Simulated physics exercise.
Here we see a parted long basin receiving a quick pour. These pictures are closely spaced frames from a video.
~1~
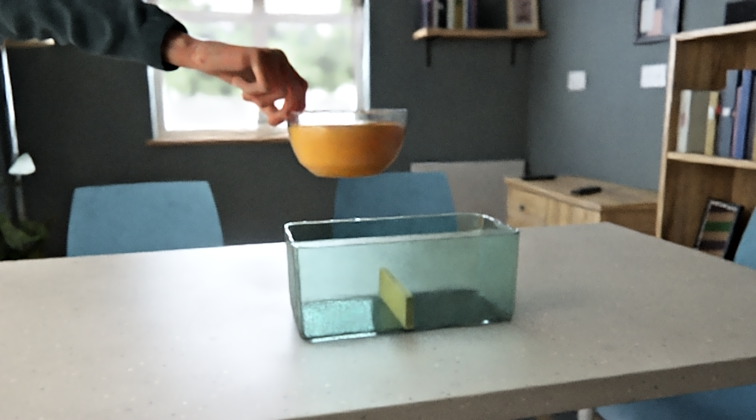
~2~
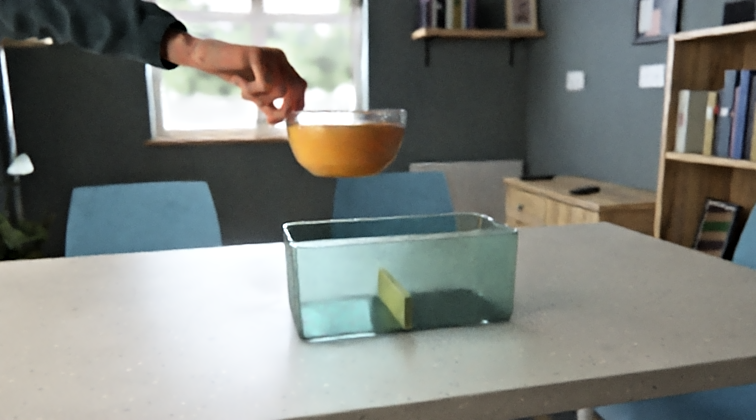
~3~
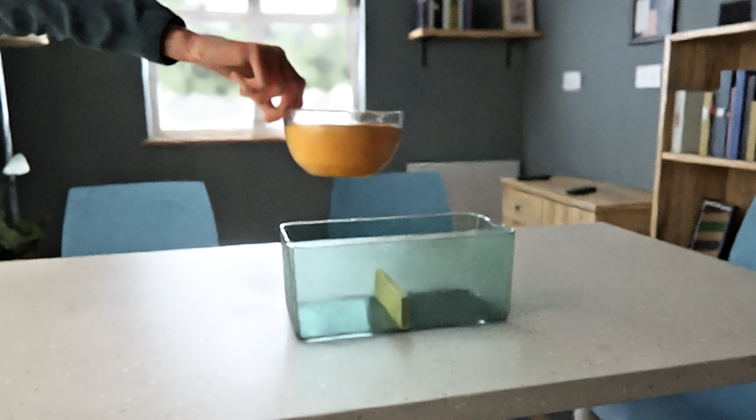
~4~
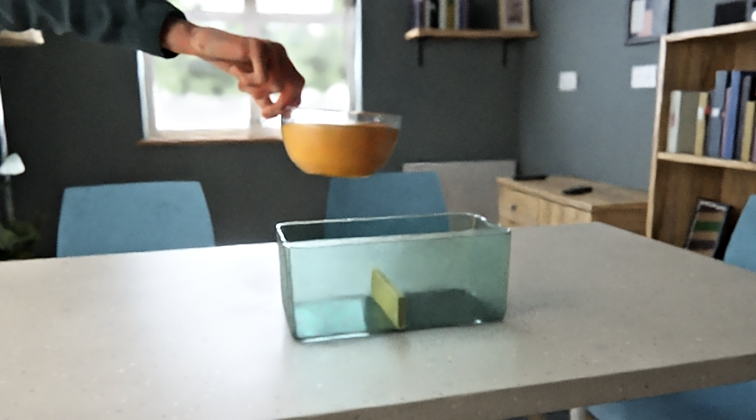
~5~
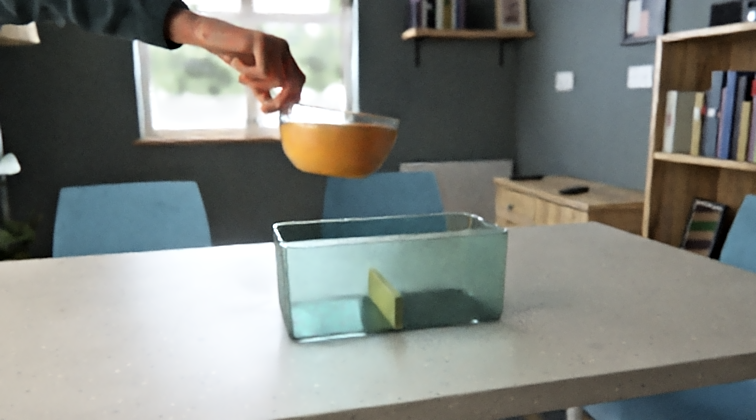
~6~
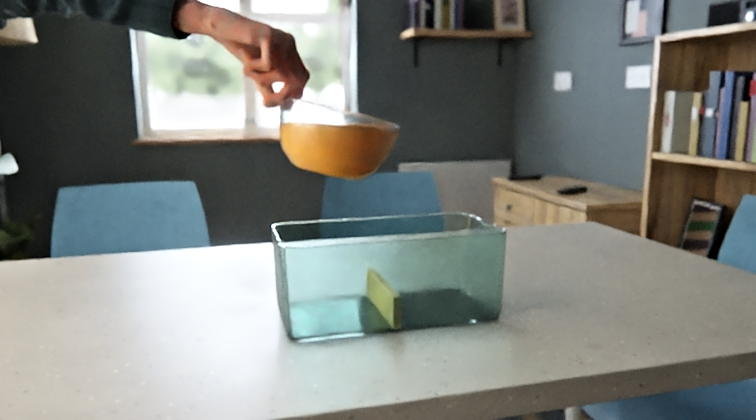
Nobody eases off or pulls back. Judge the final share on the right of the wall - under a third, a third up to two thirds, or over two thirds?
The portion right of the wall will surpass two thirds.
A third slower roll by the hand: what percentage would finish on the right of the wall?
Near 95 %.
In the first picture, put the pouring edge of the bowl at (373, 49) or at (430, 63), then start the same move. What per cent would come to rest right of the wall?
Roughly 80 in a hundred the first time and 70 in a hundred the second.
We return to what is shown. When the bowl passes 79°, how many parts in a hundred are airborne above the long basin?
I'd say some 35 per cent.
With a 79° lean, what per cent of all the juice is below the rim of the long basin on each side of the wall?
The left part holds around 0 percent, the right part 25 percent.
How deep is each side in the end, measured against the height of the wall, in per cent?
On the left roughly 10, on the right roughly 80.
A moment on, the bowl is tipped on its side and 40 per cent is still to pour, 0 is left of the wall and 24 right of it.
Next, the bowl is tipped right over and 1 per cent is still to pour, 10 is left of the wall and 84 right of it.
Then the bowl is tipped right over and 0 per cent is still to pour, 12 is left of the wall and 87 right of it.
Later the bowl is tipped right over and 0 per cent is still to pour, 13 is left of the wall and 86 right of it.
In the end 13 per cent lies left of the wall, 86 right of it and 1 outside.
